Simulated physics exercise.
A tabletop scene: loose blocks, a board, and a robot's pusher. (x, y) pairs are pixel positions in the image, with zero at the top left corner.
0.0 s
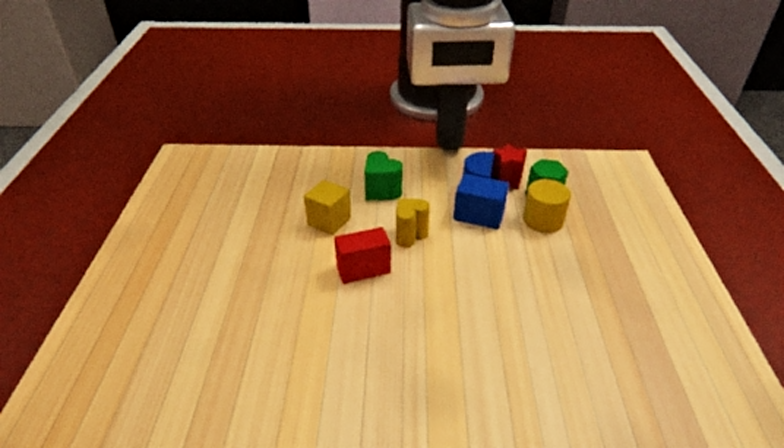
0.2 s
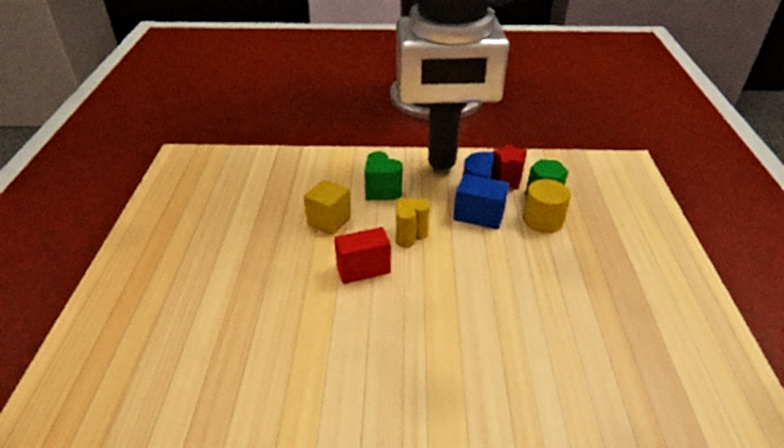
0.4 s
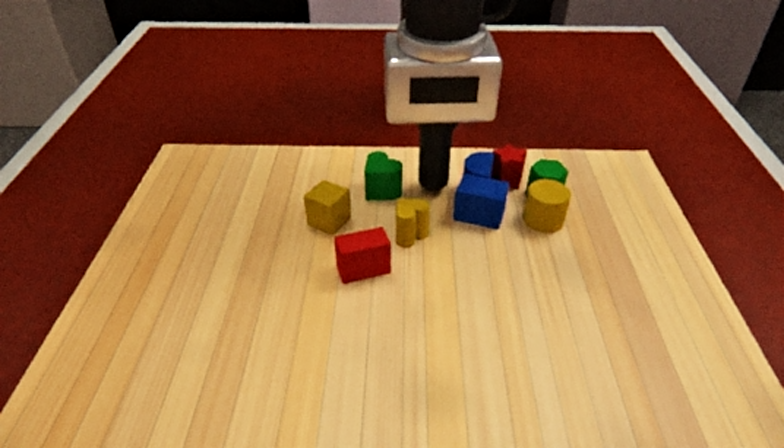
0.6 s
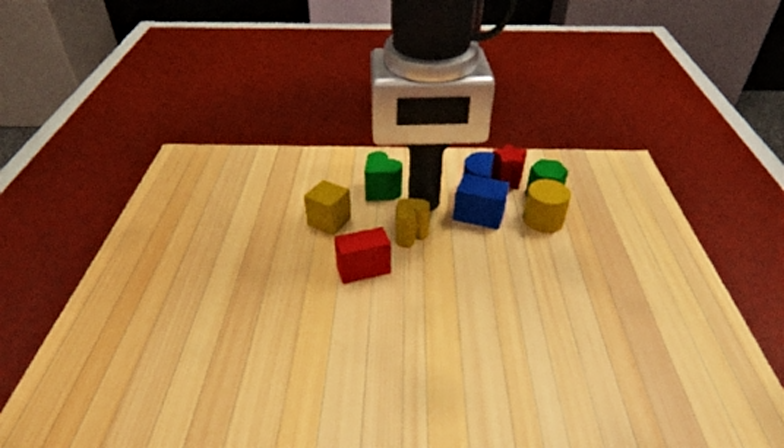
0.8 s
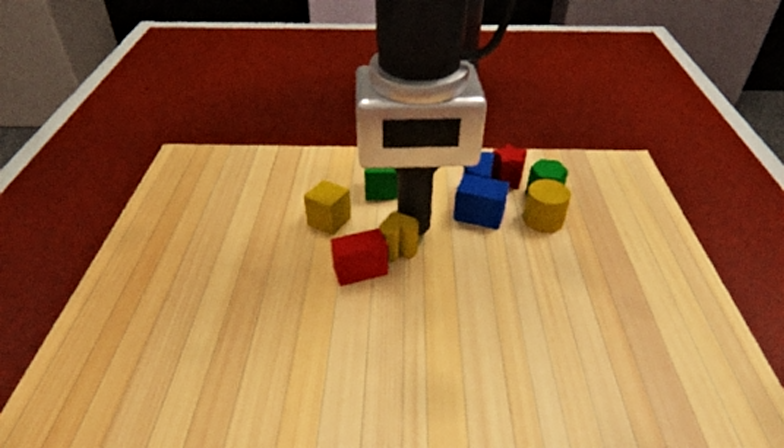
A robot arm lowered its dark pusher onto a wooden board, moved toward the viewer between scattered colored blocks, and nudged the yellow heart-shaped block slightly left and forward, up against the red oblong block.
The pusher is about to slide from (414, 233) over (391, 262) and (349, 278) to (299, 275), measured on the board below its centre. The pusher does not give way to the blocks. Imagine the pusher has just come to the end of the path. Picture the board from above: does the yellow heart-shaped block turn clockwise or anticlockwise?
Anticlockwise, looking down.
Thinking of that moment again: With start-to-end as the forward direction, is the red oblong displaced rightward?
The answer is no.
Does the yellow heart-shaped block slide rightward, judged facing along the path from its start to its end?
No, that is not what happens.
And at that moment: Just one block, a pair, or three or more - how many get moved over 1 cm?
The result: Two blocks.
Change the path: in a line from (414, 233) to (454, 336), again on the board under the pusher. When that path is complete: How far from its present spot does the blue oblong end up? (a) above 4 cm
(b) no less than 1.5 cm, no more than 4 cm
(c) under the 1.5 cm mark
The correct letter is c.
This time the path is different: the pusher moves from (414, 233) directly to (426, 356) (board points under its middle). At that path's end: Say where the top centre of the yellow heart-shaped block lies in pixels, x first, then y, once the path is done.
Its top centre lands on (382, 249).
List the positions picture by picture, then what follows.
In the first frame, pusher's lower end (450, 143); red oblong (362, 239); yellow heart-shaped block (411, 206); blue oblong (483, 186).
In the second frame, pusher (442, 162); blocks still.
In the third frame, pusher (433, 182); blocks still.
In the fourth frame, pusher (424, 203); blocks still.
In the fifth frame, pusher (414, 226); red oblong (359, 241); yellow heart-shaped block (398, 222); blue oblong (483, 186).
What follows on the original path. One third of the way, pusher (390, 255); red oblong (319, 263); yellow heart-shaped block (366, 250), turned 30° clockwise.
Two thirds of the way, pusher (347, 270); red oblong (292, 276), turned 25° clockwise; yellow heart-shaped block (337, 273), turned 25° anticlockwise.
At the end, pusher (298, 267); red oblong (292, 276), turned 25° clockwise; yellow heart-shaped block (337, 273), turned 25° anticlockwise; blue oblong still.
